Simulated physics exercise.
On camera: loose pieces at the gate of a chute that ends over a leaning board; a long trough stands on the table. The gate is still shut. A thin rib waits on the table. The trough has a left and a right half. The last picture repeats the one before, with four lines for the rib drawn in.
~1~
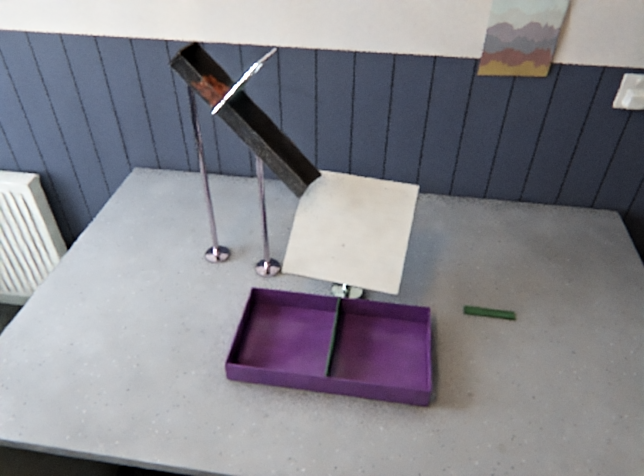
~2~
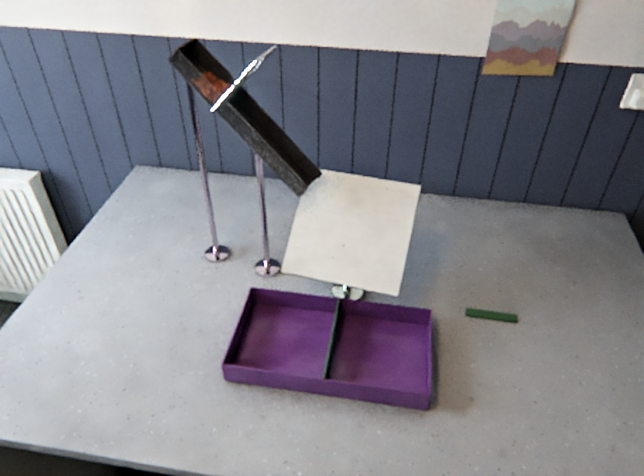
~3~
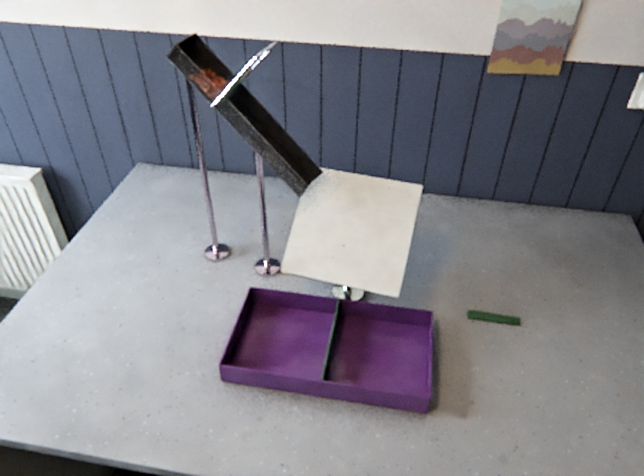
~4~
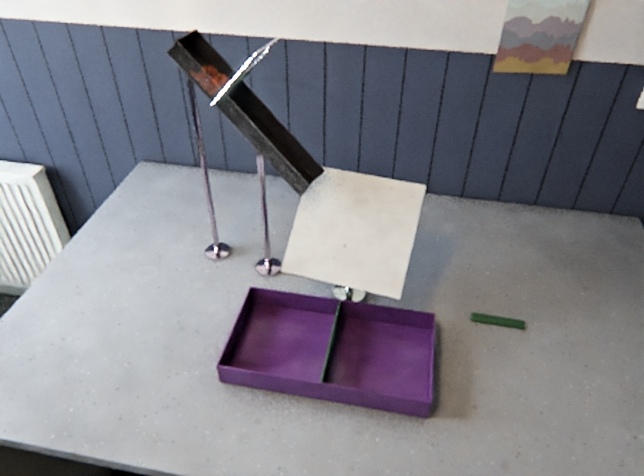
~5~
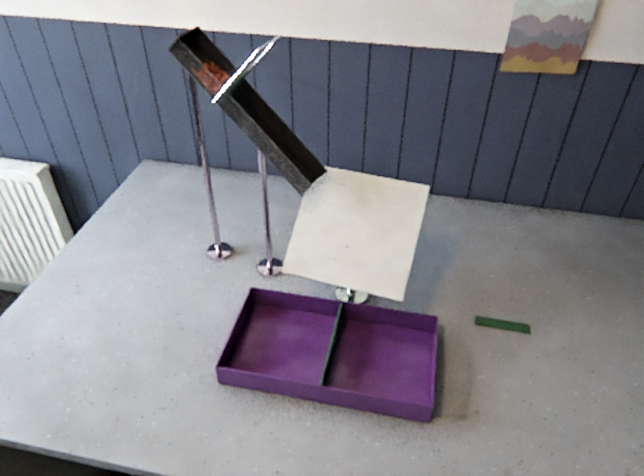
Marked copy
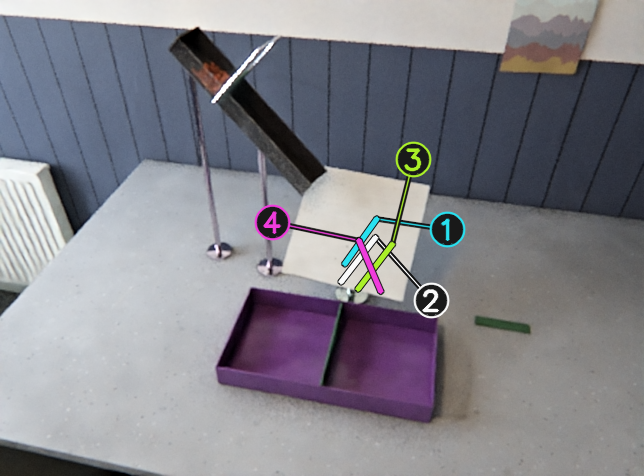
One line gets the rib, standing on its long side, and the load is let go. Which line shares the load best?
Line 3.
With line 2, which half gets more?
The left half.
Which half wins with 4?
The right half.
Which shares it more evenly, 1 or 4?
It is 4.
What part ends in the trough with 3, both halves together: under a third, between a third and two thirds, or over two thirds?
It is over two thirds.
On the marked copy, line 1 from (376, 218) to (344, 263); line 2 from (375, 237) to (341, 281); line 3 from (392, 244) to (358, 289); line 4 from (358, 240) to (380, 291).
For line 1, of what is caught, nearly all in the left half, a stray few in the right.
For line 2, of what is caught, nearly all in the left half, a small part in the right.
For line 3, of what is caught, about half in the left half, about half in the right.
For line 4, of what is caught, about a quarter in the left half, most in the right.
